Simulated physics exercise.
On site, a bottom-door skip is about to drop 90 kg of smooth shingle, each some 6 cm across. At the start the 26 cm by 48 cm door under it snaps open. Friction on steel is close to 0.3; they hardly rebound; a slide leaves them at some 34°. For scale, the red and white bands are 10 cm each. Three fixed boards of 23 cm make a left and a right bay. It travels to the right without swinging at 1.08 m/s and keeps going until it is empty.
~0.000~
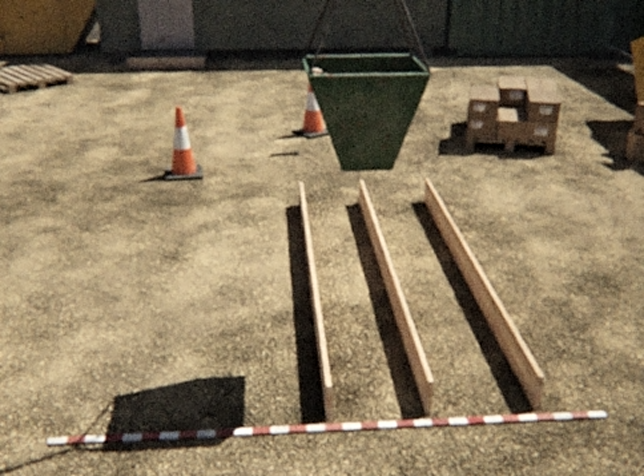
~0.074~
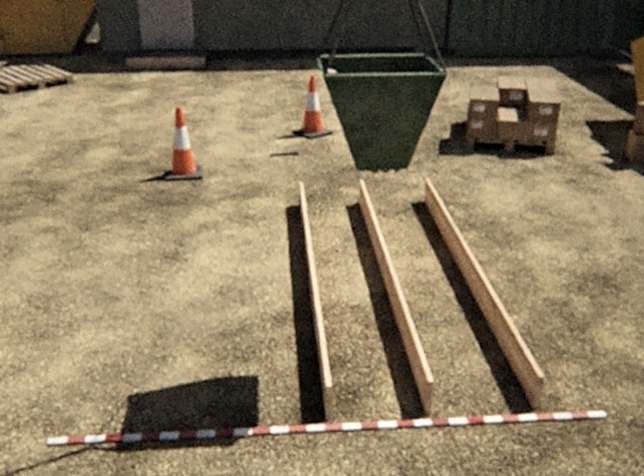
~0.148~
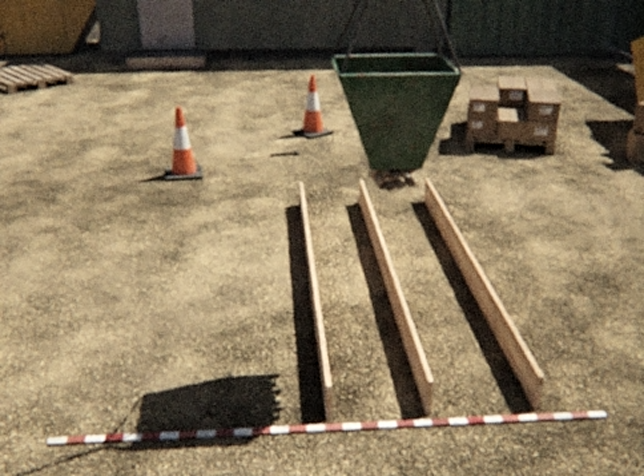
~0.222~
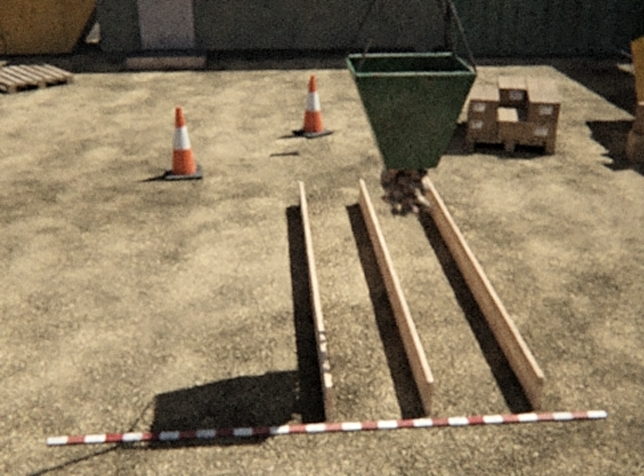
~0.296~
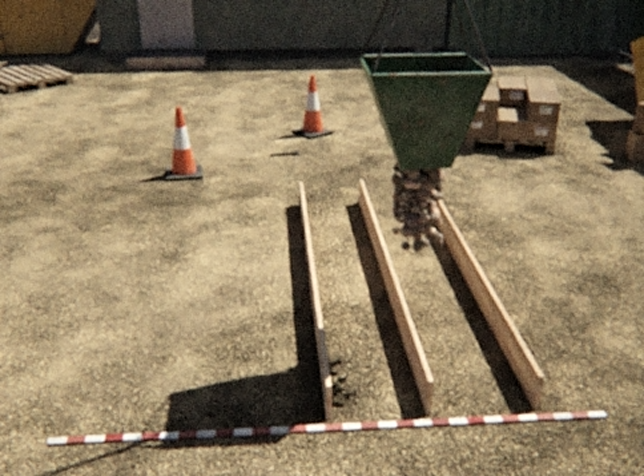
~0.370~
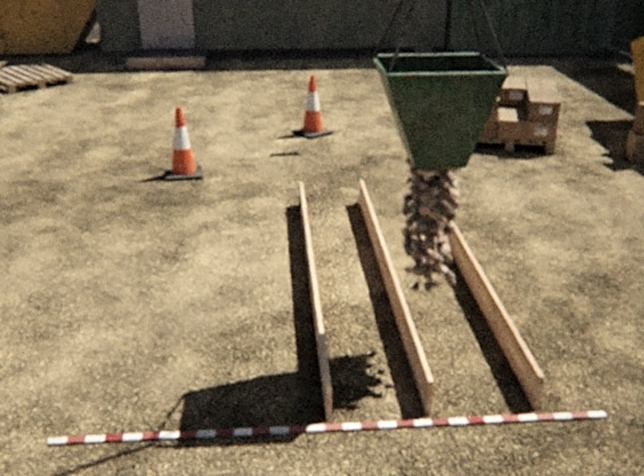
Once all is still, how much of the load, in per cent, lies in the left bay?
Roughly 0 per cent ends in the left bay.
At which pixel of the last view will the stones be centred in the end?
Their middle is at about (470, 348).
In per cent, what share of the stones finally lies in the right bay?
Near 90 in a hundred.
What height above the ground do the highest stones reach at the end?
About 18 cm.
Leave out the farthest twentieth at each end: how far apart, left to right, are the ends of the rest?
About 80 cm.
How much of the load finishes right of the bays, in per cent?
Some 10 per cent of the load.
After 0.7 s, 0 % in the bottom-door skip, 100 % falling or lying in the right bay; the stones farthest right are at (501, 342).
After 1.1 s, 0 % in the bottom-door skip, 92 % falling or lying in the right bay, 8 % falling or lying right of the bays; the stones farthest right are at (580, 344).
After 1.7 s, 0 % in the bottom-door skip, 92 % falling or lying in the right bay, 8 % falling or lying right of the bays.
After 2.6 s, 0 % in the bottom-door skip, 92 % falling or lying in the right bay, 8 % falling or lying right of the bays.
After 4.5 s, 0 % in the bottom-door skip, 92 % in the right bay, 8 % right of the bays.
